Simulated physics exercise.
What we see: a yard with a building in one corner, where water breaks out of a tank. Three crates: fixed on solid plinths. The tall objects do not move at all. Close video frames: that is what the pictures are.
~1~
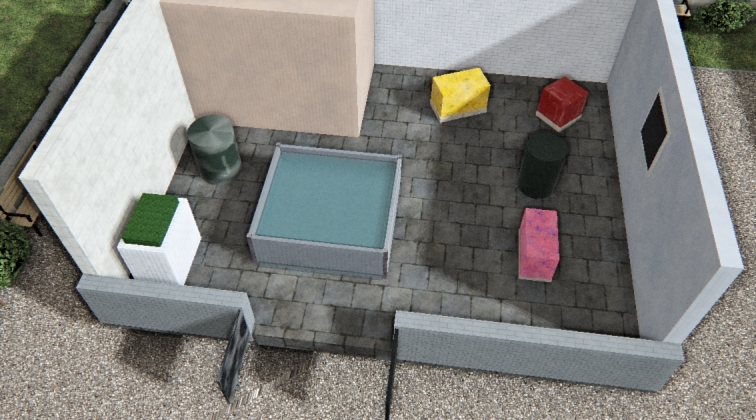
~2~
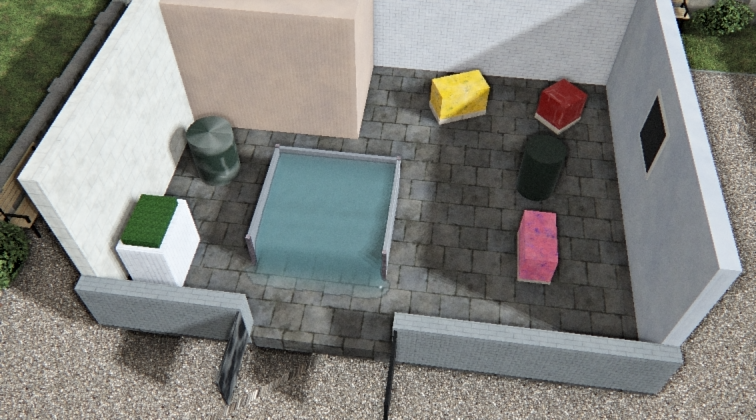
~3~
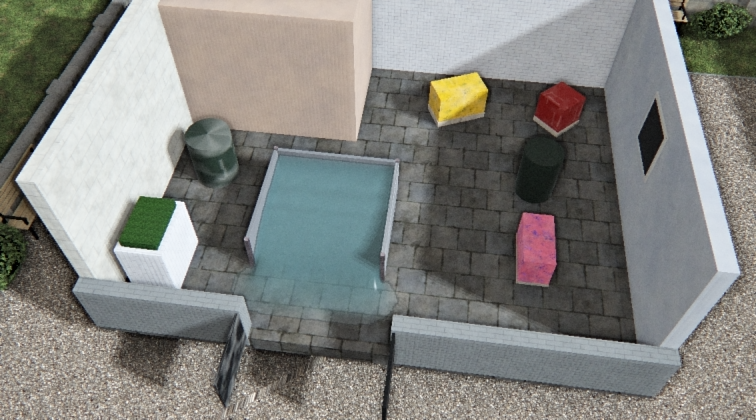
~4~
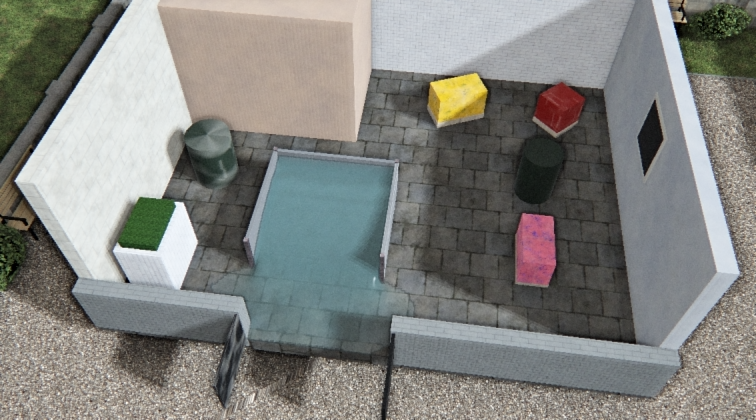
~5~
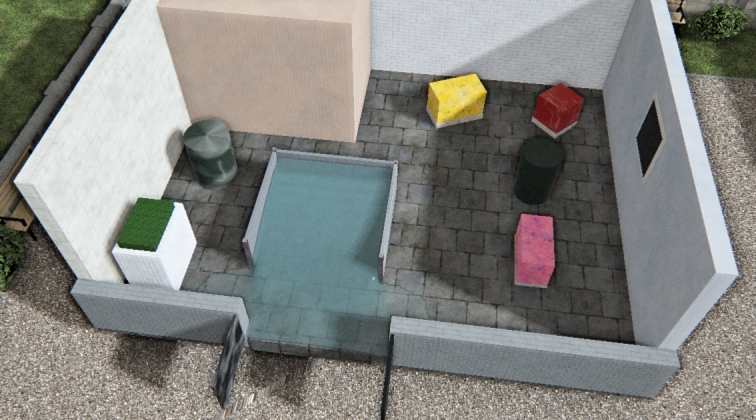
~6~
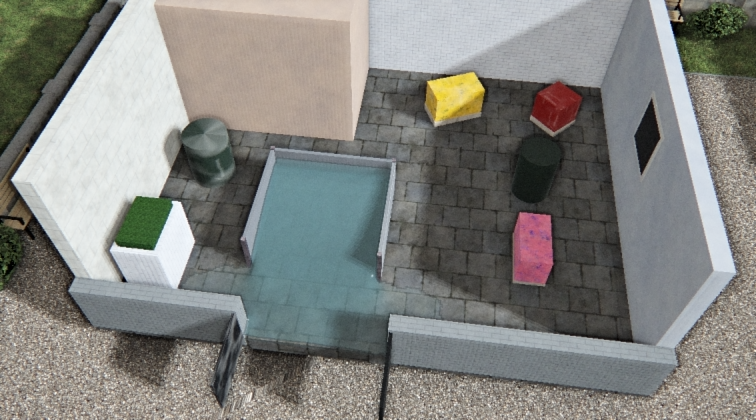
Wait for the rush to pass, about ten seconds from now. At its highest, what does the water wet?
The yellow crate will be out of the water's reach. The pink crate will be out of the water's reach. The red crate will be out of the water's reach.
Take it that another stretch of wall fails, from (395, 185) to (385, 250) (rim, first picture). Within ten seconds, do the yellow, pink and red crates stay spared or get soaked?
Result: Yellow crate is swamped; pink crate is swamped; red crate is swamped.
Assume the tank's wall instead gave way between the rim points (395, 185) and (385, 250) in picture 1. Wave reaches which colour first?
The pink crate.
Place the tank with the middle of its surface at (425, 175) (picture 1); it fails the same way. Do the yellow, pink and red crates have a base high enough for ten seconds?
Yellow crate is untouched; pink crate gets overtopped; red crate gets overtopped.
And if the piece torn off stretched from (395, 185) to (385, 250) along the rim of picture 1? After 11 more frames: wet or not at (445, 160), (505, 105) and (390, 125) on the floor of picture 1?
Those three come out moisture-free, moisture-free and moisture-free, one after another.
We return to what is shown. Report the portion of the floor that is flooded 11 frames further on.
Some 20 per cent.
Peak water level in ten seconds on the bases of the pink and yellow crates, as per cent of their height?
50 %, then 0 %.
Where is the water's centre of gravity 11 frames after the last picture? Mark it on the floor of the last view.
Near (299, 262) in the last view.
A moment on, water covers 15 % of the floor; the yellow crate not reached, the pink crate not reached, the red crate not reached.
Next, water covers 20 % of the floor; the yellow crate not reached, the pink crate not reached, the red crate not reached.
Then, water covers 30 % of the floor; the yellow crate not reached, the pink crate water round its plinth, the red crate not reached.
Later, water covers 40 % of the floor; the yellow crate not reached, the pink crate water round its plinth, the red crate not reached.
In the end, water covers 45 % of the floor; the yellow crate stayed above the water, the pink crate stayed above the water, the red crate stayed above the water.
